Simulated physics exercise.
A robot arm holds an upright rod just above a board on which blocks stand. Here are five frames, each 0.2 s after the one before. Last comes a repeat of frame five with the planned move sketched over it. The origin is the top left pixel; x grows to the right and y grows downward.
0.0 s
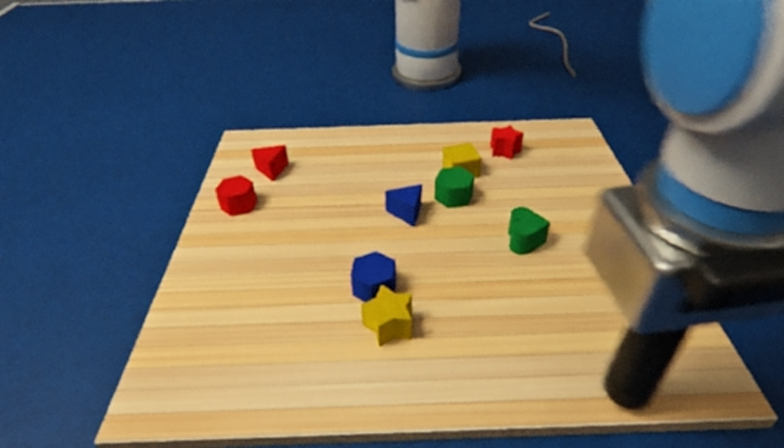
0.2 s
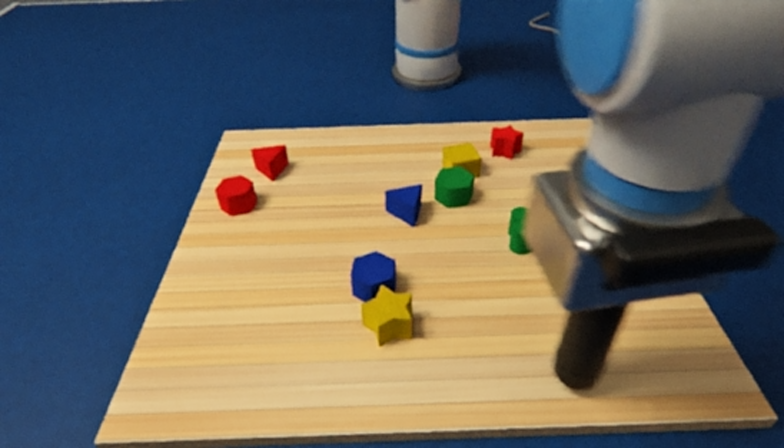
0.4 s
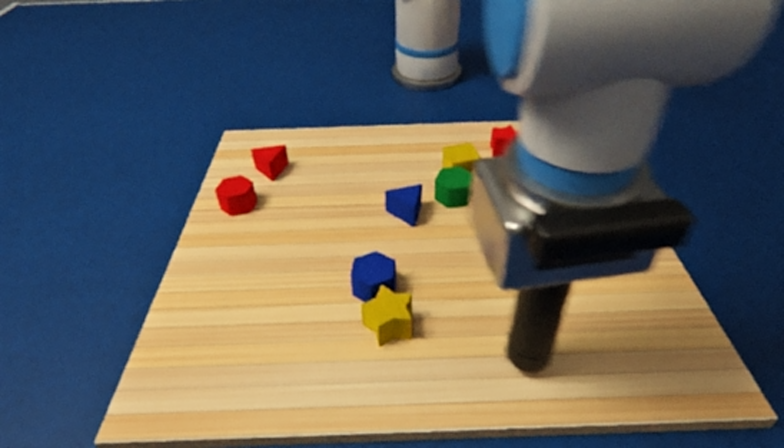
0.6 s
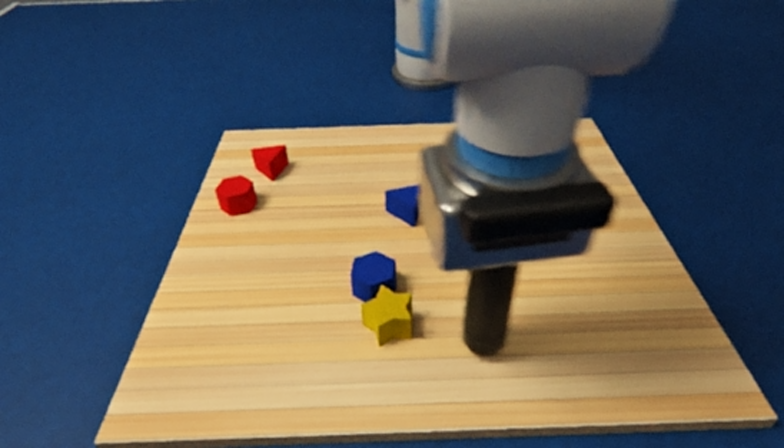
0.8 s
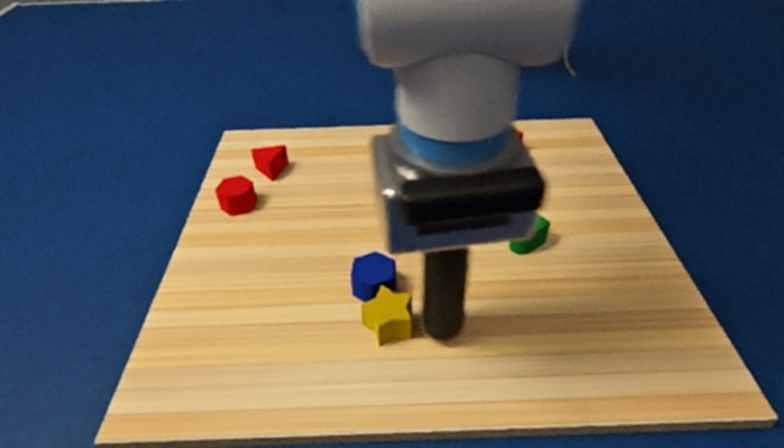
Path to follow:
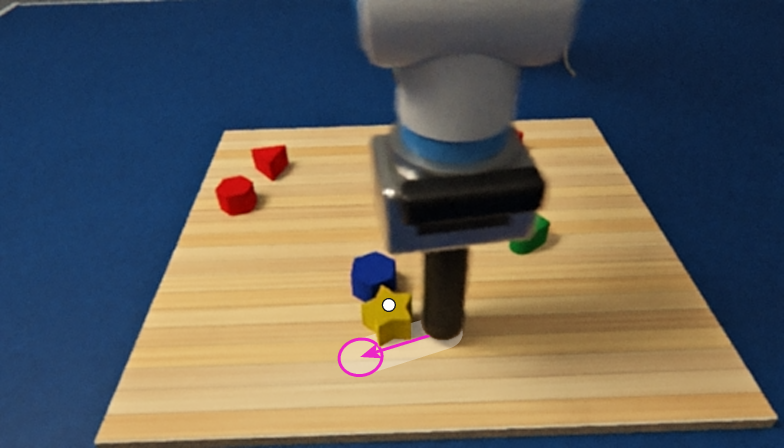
On a wooden board on a blue surface, a robot arm moving its dark rod leftward toward a yellow star, the blocks staying still.
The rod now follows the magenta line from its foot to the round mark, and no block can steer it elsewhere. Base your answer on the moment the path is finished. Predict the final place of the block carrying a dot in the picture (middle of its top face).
I'd expect the centre of its top face to be at (358, 301).
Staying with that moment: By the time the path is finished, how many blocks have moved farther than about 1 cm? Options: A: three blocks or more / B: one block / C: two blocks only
I'll go with B - one block.
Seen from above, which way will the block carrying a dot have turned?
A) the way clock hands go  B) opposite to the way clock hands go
A.
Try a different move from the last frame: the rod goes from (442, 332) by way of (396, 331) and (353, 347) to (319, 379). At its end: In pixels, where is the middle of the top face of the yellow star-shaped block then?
The centre of its top will be at (320, 306).
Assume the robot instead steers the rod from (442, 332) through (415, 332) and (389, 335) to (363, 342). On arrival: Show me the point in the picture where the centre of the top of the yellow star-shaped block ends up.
Just about (331, 302).
Path on the board, from (442, 332) to (361, 357); the dot is on the yellow star-shaped block.
On the path given first. Halfway along, rod (401, 337); yellow star-shaped block (370, 303), turned 40° clockwise.
At the end, rod (360, 349); blue hexagonal block in place; yellow star-shaped block (358, 301), turned 75° clockwise.
